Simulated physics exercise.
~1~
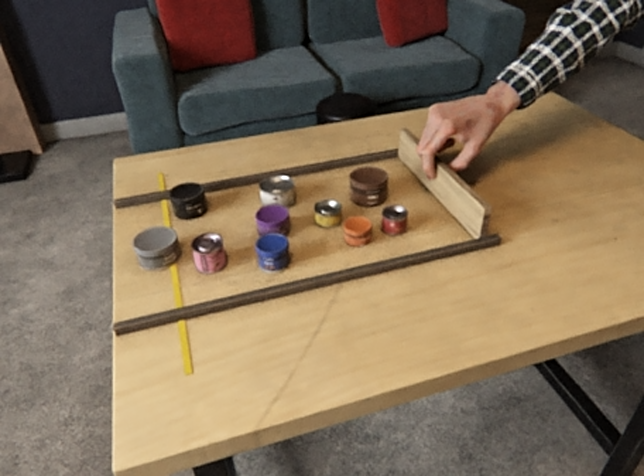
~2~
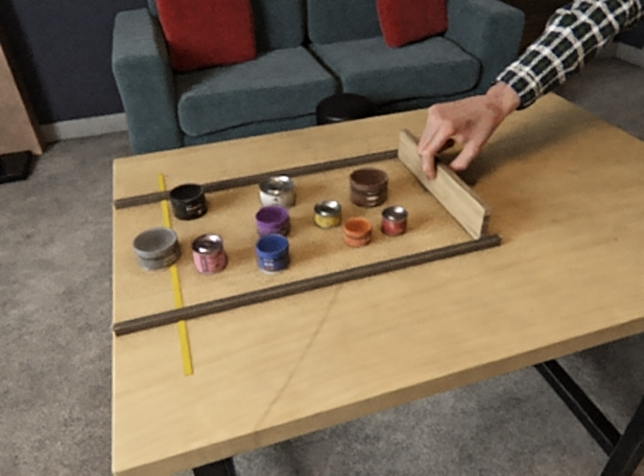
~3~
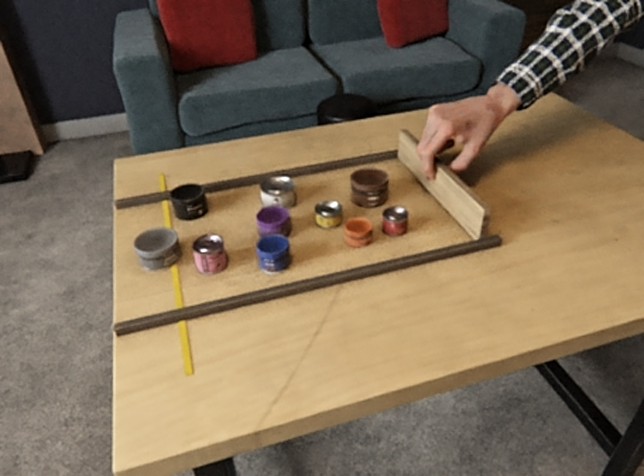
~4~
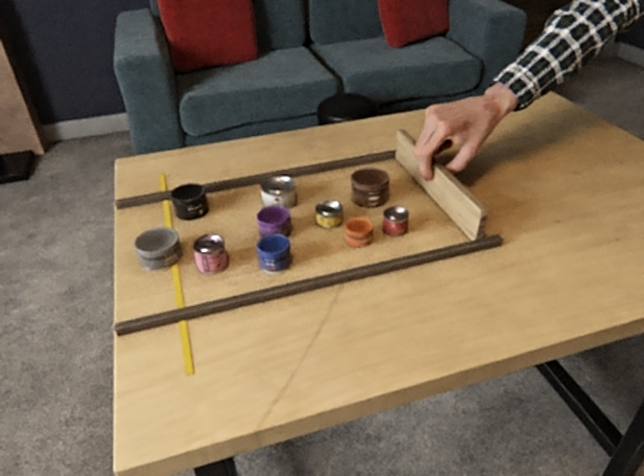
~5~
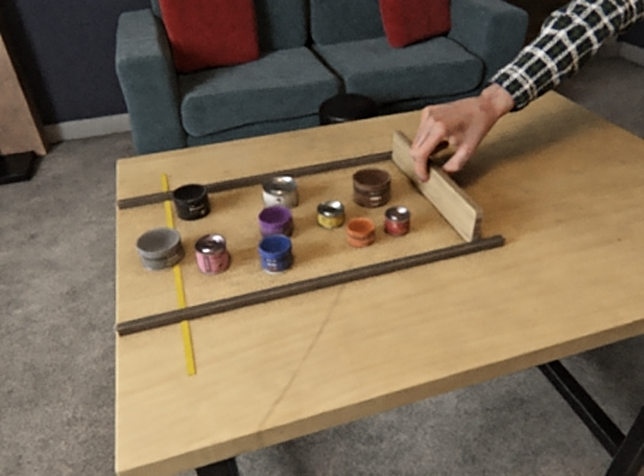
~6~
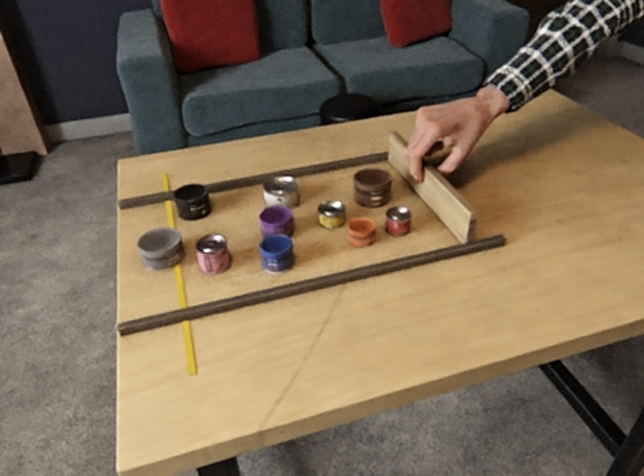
A hand in a checked sleeve held a wooden board upright between two dark rails on a table and edged it slightly left, while the small colourful pots near the yellow tape stayed put.
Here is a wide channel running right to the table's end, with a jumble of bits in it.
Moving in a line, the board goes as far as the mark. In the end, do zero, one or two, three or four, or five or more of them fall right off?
One or two of them do.
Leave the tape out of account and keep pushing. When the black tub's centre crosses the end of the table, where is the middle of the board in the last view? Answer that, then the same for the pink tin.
The black tub puts it at (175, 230), the pink tin at (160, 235).
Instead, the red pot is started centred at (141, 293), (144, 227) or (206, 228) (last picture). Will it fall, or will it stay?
Going through them in order, it keeps its spot, it keeps its spot, and it keeps its spot.
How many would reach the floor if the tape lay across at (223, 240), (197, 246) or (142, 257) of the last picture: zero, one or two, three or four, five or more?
Spot one gives not one, spot two gives one or two, spot three gives at least five.
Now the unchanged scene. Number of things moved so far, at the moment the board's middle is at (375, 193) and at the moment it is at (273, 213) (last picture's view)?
At the first point the count is 3, at the second it's 7.
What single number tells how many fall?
The number that fall is 2.
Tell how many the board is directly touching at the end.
That comes to 5.
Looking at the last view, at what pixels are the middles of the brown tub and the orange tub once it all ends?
(150, 225) and (149, 284).
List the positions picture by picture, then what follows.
In the first frame, grey pot (158, 249); black tub (189, 201); pink tin (209, 254); board (438, 179); tape (171, 249).
In the second frame, black tub (189, 202); purple tin (273, 224).
In the third frame, pink tin (210, 254); orange tub (358, 233).
In the fourth frame, grey pot (159, 249); brown tub (370, 188).
In the fifth frame, black tub (192, 202); red pot (397, 222).
In the sixth frame, grey pot (162, 249); black tub (193, 202); pink tin (213, 254); board (427, 183); tape (175, 250).
Soon after, none off yet; grey pot at rest near (162, 249); black tub at rest near (193, 202); pink tin at rest near (213, 254).
Then, none off yet; grey pot at rest near (162, 249); black tub at rest near (193, 202); pink tin at rest near (211, 254).
By the end, the number that fall off is one or two; fallen, black tub and grey pot.
